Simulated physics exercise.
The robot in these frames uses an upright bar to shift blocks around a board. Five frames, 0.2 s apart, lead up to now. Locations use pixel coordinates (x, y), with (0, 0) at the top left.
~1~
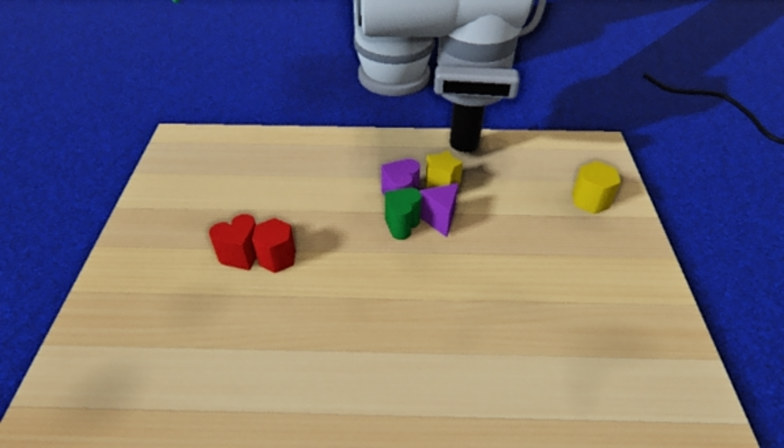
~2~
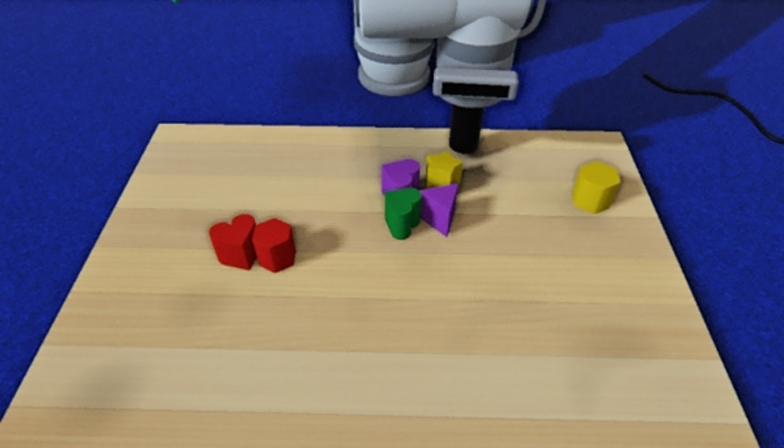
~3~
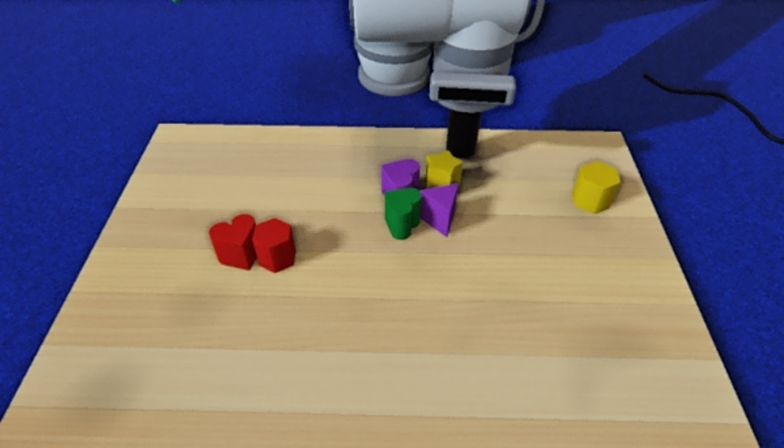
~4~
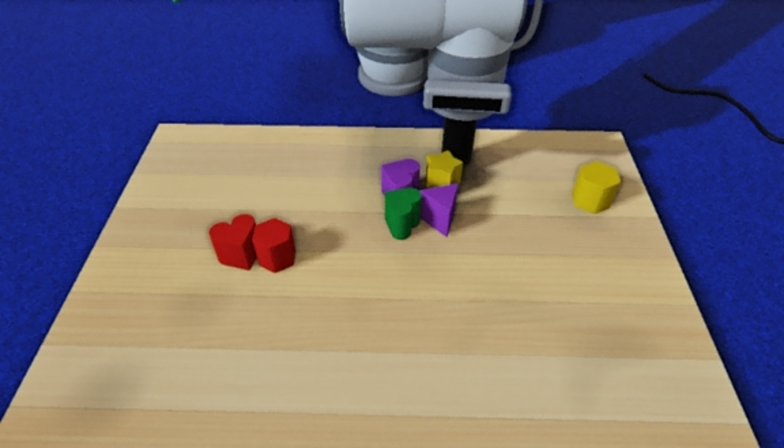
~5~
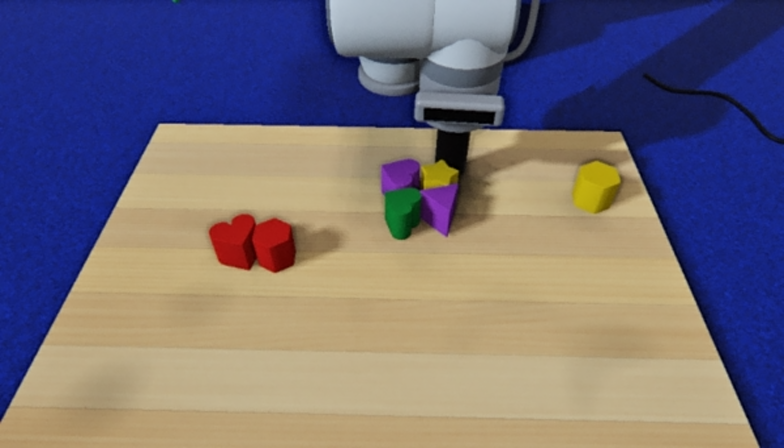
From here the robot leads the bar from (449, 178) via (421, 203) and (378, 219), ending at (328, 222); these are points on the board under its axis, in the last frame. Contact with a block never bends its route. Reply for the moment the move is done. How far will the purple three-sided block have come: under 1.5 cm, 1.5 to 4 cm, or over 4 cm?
Between 1.5 and 4 cm.
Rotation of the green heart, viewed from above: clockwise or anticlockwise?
From above, the turn goes clockwise.
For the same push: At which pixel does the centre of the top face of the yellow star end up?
Around pixel (409, 209).
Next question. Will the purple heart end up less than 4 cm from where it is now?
No, that is not what happens.
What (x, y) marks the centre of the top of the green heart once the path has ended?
Its top middle will sit at (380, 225).
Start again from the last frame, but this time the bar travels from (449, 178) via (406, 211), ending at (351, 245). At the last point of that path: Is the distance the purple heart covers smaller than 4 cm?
No - that is not the case.
What follows on the original path. One third of the way, bar (421, 193); purple heart (384, 176), turned 20° clockwise; green heart (388, 212), turned 20° clockwise; yellow star (418, 198), turned 40° anticlockwise; purple three-sided block (445, 212), turned 20° anticlockwise.
Two thirds of the way, bar (377, 209); purple heart (346, 176), turned 85° clockwise; green heart (380, 225), turned 60° clockwise; yellow star (409, 209), turned 80° anticlockwise; purple three-sided block (445, 214), turned 25° anticlockwise.
At the end, bar (326, 212); purple heart (323, 171), turned 165° clockwise; green heart (380, 225), turned 60° clockwise; yellow star (409, 209), turned 80° anticlockwise; purple three-sided block (445, 214), turned 25° anticlockwise.
